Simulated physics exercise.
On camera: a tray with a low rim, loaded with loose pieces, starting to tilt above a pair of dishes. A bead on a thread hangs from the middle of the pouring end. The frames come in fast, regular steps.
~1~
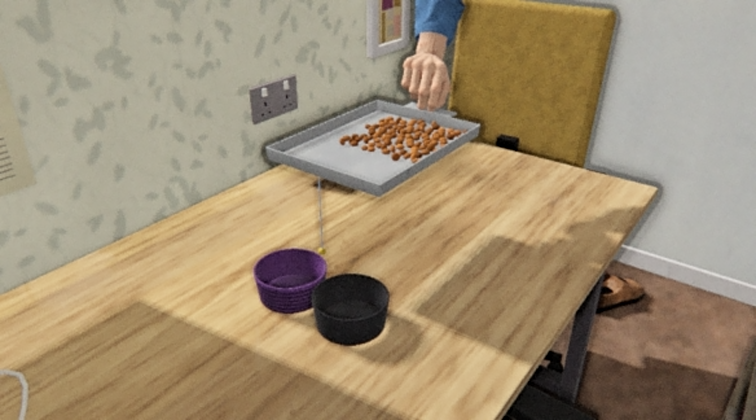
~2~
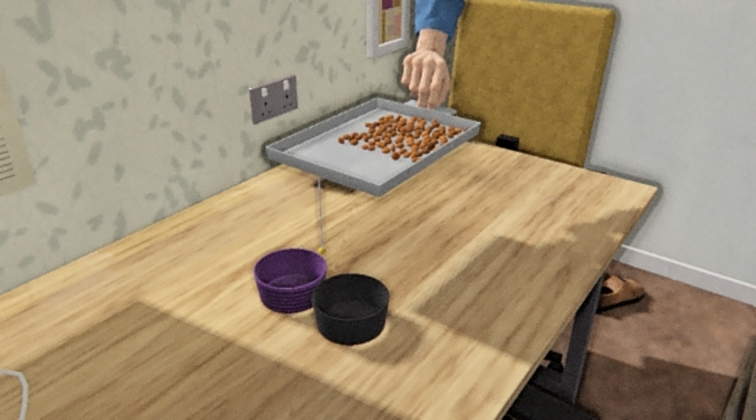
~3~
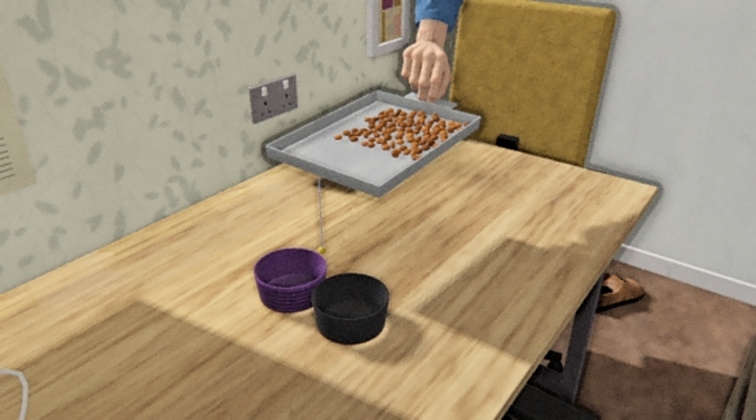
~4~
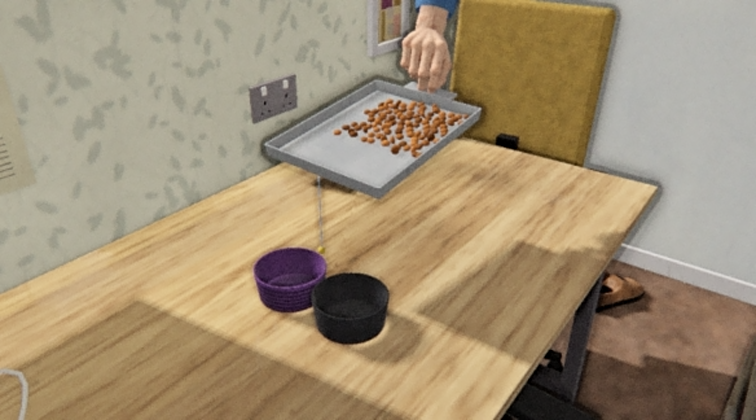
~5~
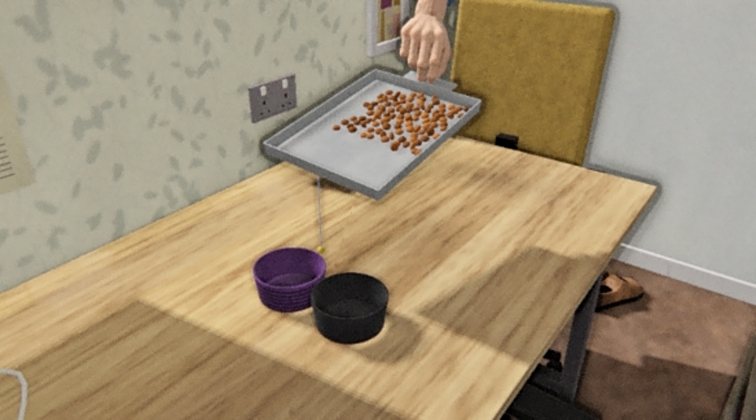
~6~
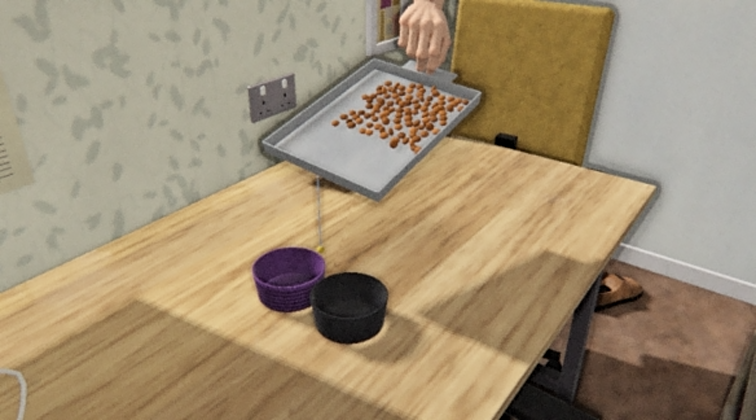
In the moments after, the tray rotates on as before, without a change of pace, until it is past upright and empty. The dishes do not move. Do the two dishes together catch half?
They take more than half between them.
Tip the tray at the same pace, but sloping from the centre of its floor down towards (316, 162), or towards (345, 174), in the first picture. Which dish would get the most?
In turn: The left-hand dish; the dish on the right.
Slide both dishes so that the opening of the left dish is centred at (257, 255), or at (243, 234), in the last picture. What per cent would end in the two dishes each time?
Roughly 20 per cent, and 0 per cent.
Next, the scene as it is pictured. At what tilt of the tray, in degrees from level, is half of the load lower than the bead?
Around 100° of tilt.
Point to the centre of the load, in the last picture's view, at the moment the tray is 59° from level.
Around (362, 171).
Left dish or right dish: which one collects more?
More ends in the right one.
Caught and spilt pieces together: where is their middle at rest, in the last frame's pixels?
Near (354, 312).
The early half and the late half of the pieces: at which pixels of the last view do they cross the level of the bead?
Around (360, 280) and then (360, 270).
Soon, tray tipped steeply; nearly all on the tray; a stray few in the air.
A while on, tray tipped right over; about a third on the tray; about half in the right dish; a stray few outside both; a small part in the air.
Towards the end, tray tipped past a quarter turn; most in the right dish; a stray few in the left dish; a small part outside both.
Finally, tray tipped past a quarter turn; most in the right dish; a stray few in the left dish; a small part outside both.
